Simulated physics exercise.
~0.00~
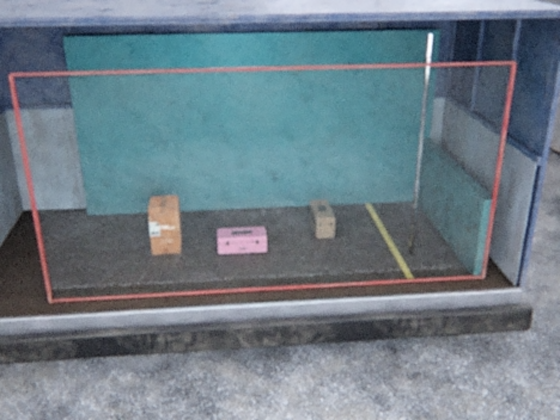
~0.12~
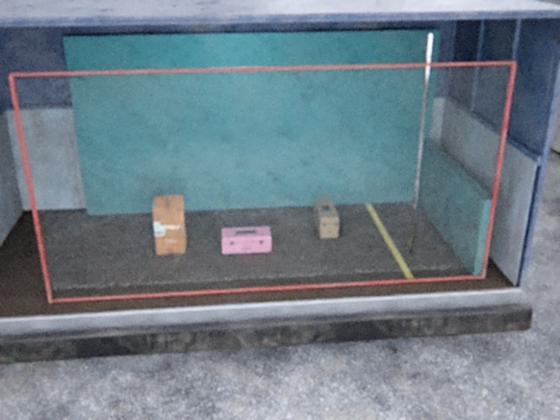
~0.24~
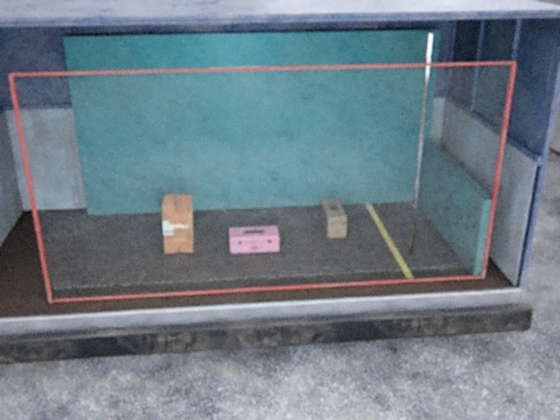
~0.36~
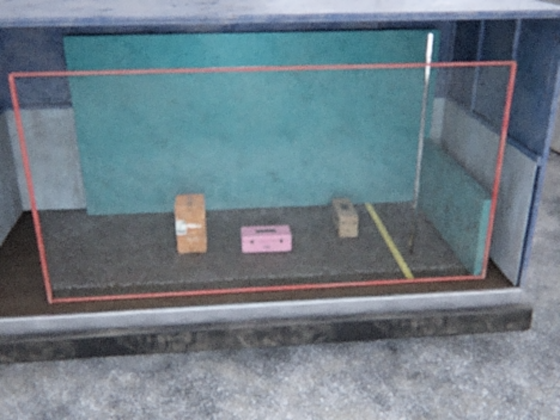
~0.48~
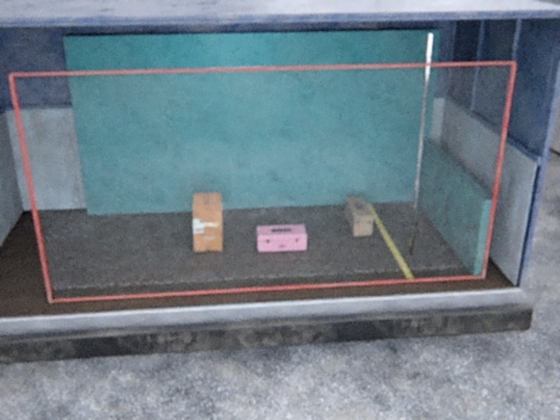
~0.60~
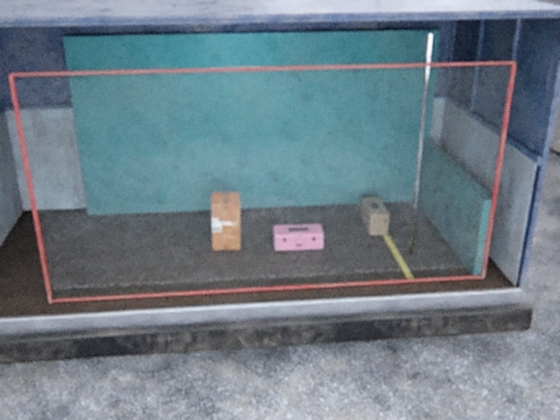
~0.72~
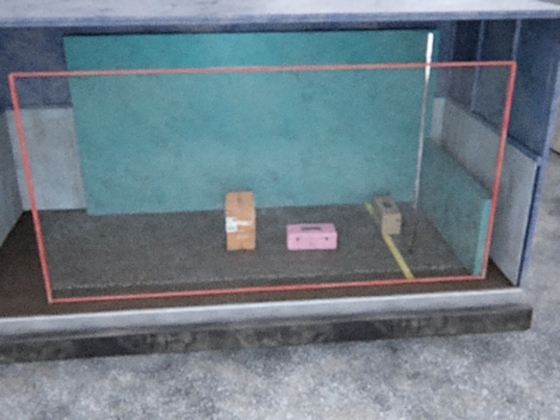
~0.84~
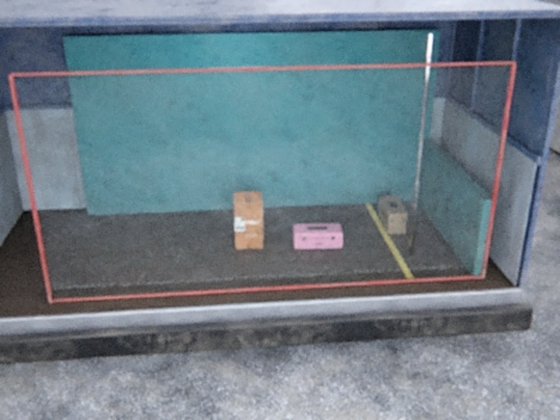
In the video, an orange pack, a pink toolbox and a small brown toolbox slide steadily right together across the dark floor of an open bay. The brown one crosses the yellow line and ends just past it, while the other two remain short of it.
